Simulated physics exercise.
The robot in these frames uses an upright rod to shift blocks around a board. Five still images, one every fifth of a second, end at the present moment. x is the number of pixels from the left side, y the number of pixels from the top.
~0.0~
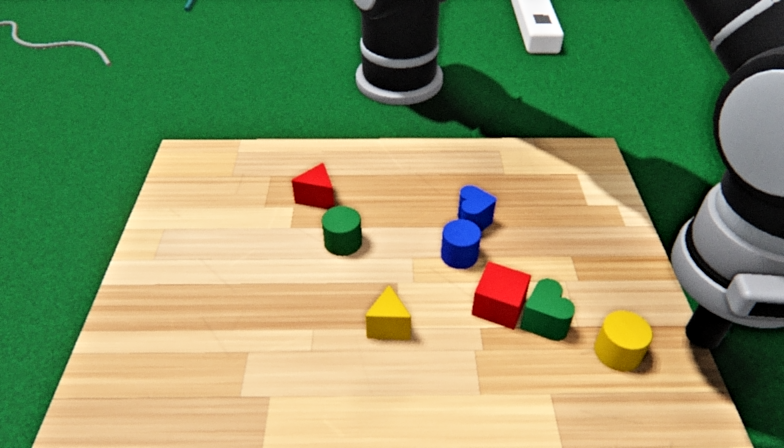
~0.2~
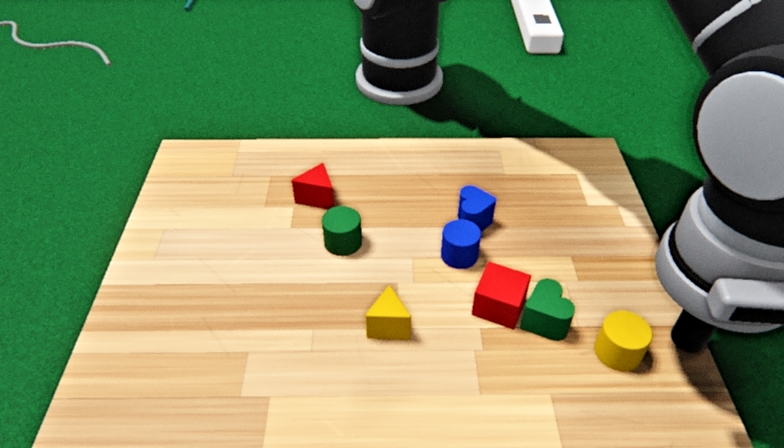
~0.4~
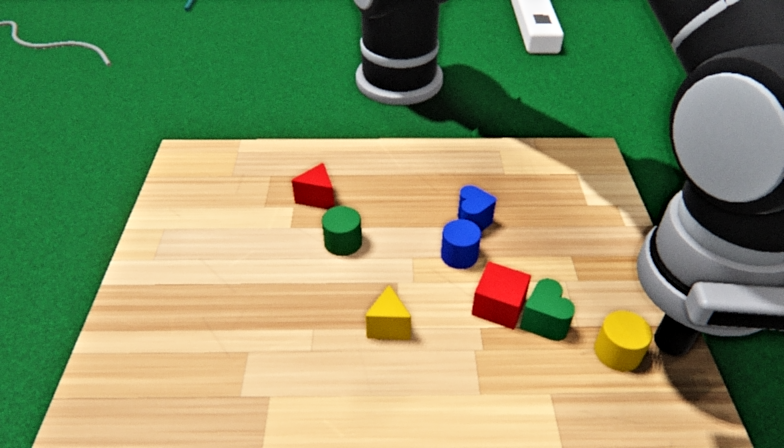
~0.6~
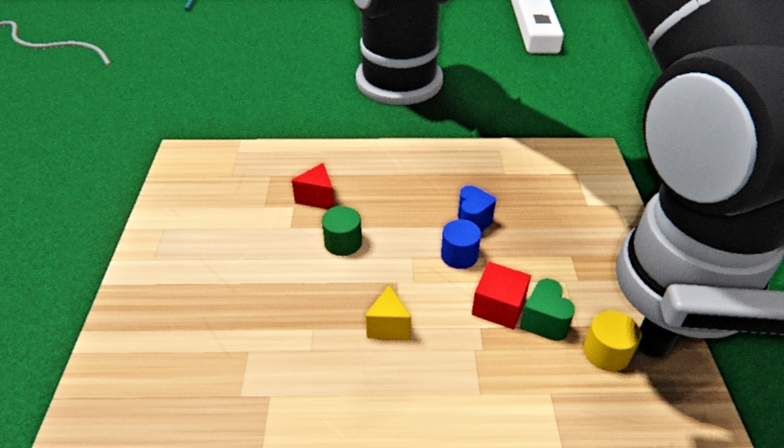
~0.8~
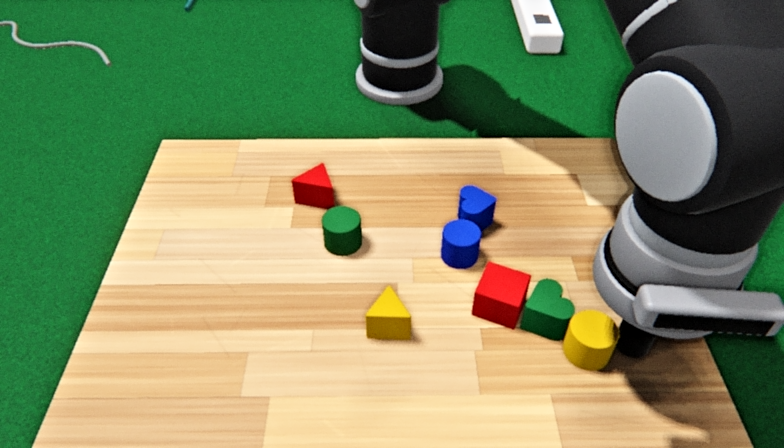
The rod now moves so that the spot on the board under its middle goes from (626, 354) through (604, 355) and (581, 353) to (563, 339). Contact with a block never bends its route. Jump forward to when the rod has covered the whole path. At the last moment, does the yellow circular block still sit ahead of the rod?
That would be a no.
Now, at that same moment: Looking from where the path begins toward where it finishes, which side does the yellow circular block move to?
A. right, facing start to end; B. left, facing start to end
The correct letter is B.
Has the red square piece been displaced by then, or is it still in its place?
By then it is displaced.
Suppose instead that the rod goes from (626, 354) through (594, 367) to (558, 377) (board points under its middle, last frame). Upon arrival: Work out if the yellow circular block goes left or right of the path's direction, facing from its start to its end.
Side: Right.
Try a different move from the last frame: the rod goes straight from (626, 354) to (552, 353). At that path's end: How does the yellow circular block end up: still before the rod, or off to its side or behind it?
The rod still drives it.
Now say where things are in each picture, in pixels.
Rod's lower end at (702, 336); red square piece at (504, 283); green heart at (551, 299); yellow circular block at (628, 329), in the first frame.
Rod at (687, 339); blocks still, in the second frame.
Rod at (671, 342); blocks still, in the third frame.
Rod at (652, 344); yellow circular block at (617, 329), in the fourth frame.
Rod at (631, 344); red square piece at (504, 283); green heart at (551, 299); yellow circular block at (595, 328), in the fifth frame.
The first path, step by step. Halfway along, rod at (596, 346); red square piece at (500, 281); green heart at (542, 295); yellow circular block at (560, 334).
At the end, rod at (566, 329); red square piece at (493, 278); green heart at (535, 290); yellow circular block at (536, 329).
